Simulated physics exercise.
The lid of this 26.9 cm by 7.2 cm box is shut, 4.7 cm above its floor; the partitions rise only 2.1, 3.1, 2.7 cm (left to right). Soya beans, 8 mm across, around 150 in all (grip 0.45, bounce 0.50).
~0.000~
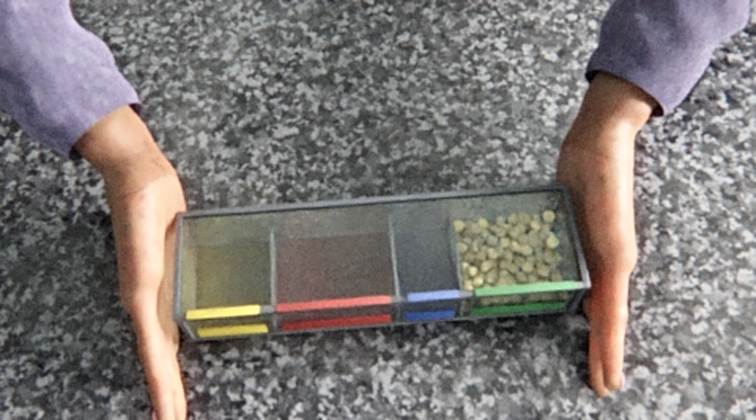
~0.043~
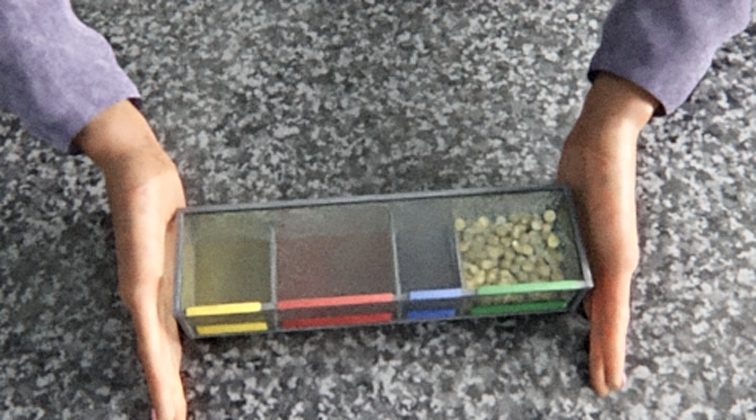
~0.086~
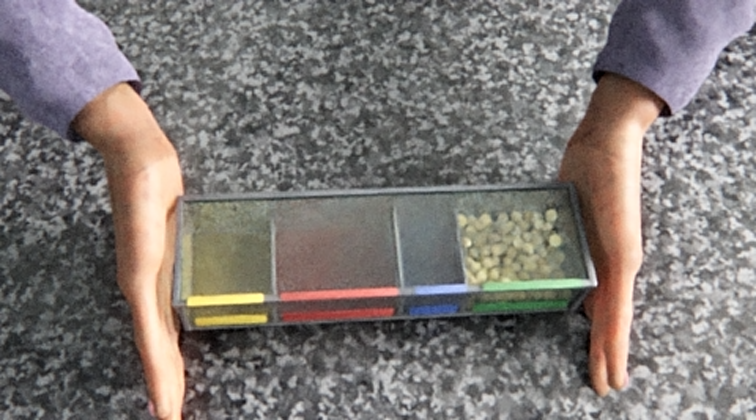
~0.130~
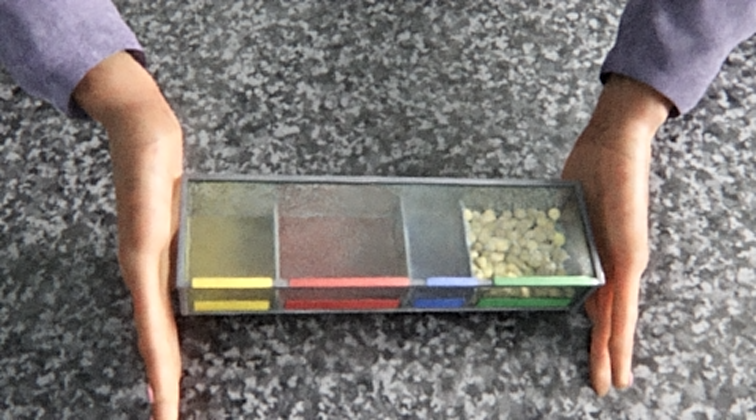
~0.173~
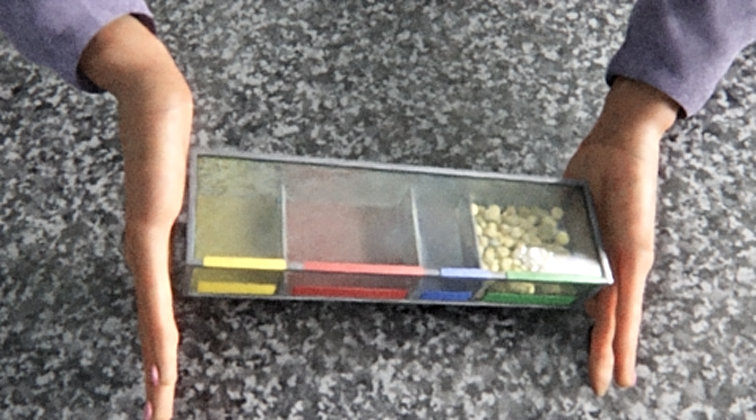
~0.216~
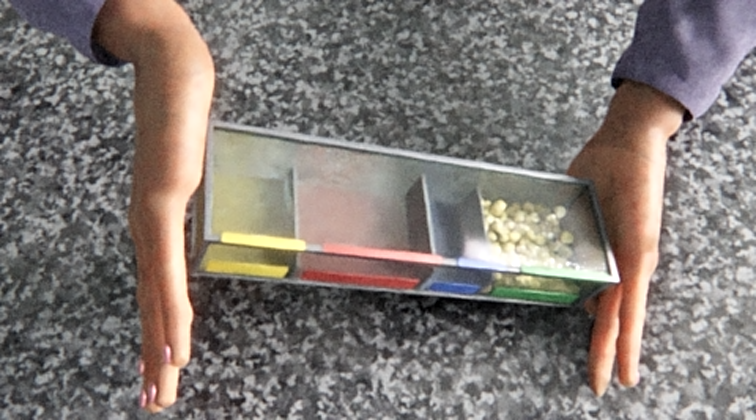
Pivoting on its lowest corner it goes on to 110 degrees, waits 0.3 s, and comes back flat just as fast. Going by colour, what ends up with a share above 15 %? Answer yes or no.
Red compartment: No; blue compartment: No; green compartment: Yes; yellow compartment: No.
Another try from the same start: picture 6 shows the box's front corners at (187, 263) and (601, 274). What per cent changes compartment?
It would be near 0 per cent.
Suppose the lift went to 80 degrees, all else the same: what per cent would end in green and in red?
Then: Green 100, red 0.
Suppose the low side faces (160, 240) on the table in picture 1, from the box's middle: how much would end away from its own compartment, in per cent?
About 90 per cent.
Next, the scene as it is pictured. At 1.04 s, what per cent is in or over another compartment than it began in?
Some 0 per cent.
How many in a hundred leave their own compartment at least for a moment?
About 0 per cent.
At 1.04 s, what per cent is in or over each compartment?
Red 0, blue 0, green 100, yellow 0.
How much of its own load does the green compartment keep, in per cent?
Roughly 100 per cent.
Then, at 1.04 s, tilt 110 degrees; green 100 %.
Then, at 1.58 s, tilt 59 degrees; green 100 %.
After 2.19 s, tilt 0 degrees; green 100 %.
By 2.7 s all is still; red 0 %, blue 0 %, green 100 %, yellow 0 %.
